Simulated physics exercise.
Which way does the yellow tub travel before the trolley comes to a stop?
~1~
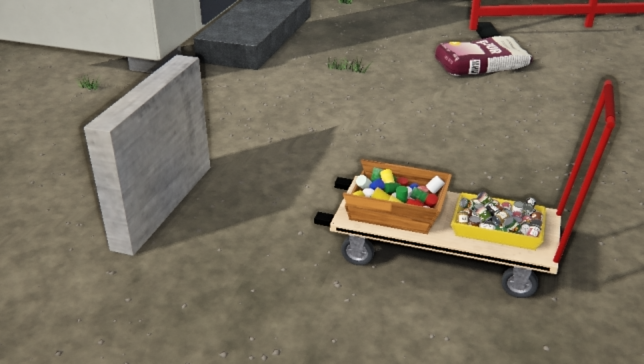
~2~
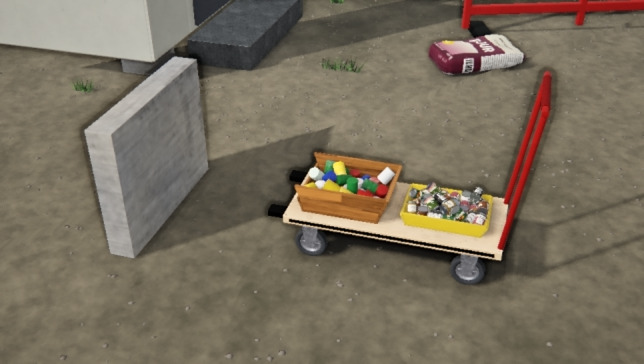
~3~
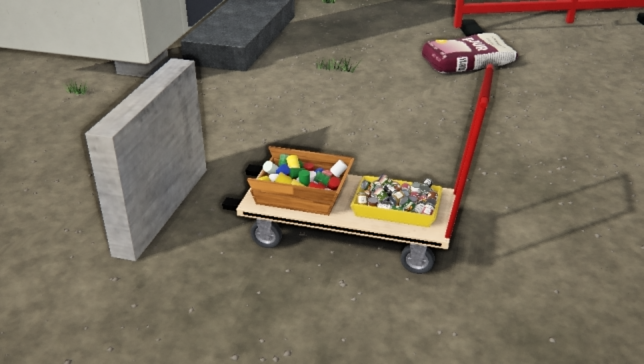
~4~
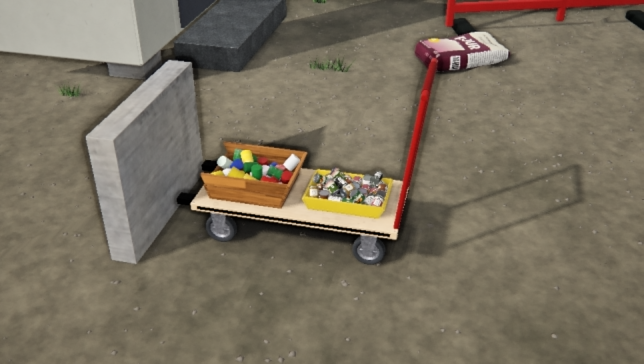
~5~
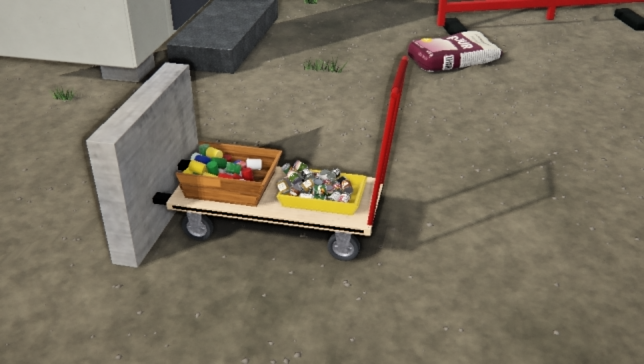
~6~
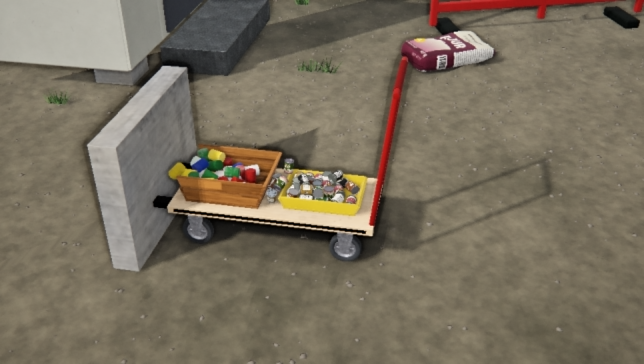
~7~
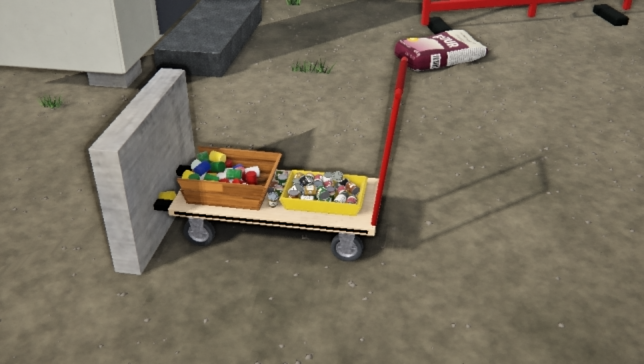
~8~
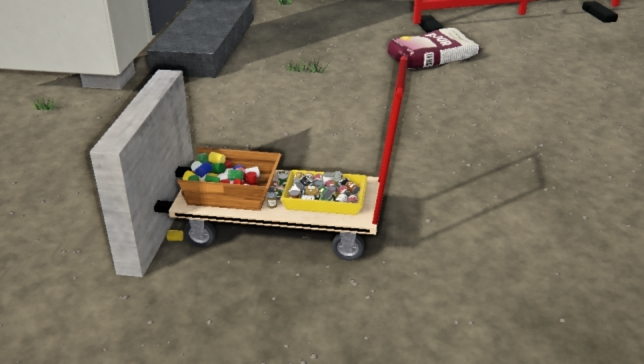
The yellow tub moves to the left, riding on the trolley as it rolls up to the wall.
The clip opens with a flat platform trolley on bare ground, carrying a wooden tub of colourful little jars and a yellow tub of small tins, to the right of a grey block wall. The trolley rolls left, its red handle trailing, until its black buffers meet the wall and it stops without bouncing back. The contents surge toward the wall, and a yellow jar tips over the low left side of the wooden tub. Several tins spill into the gap between the tubs. The yellow jar drops to the ground by the wall, while most of the goods stay aboard.
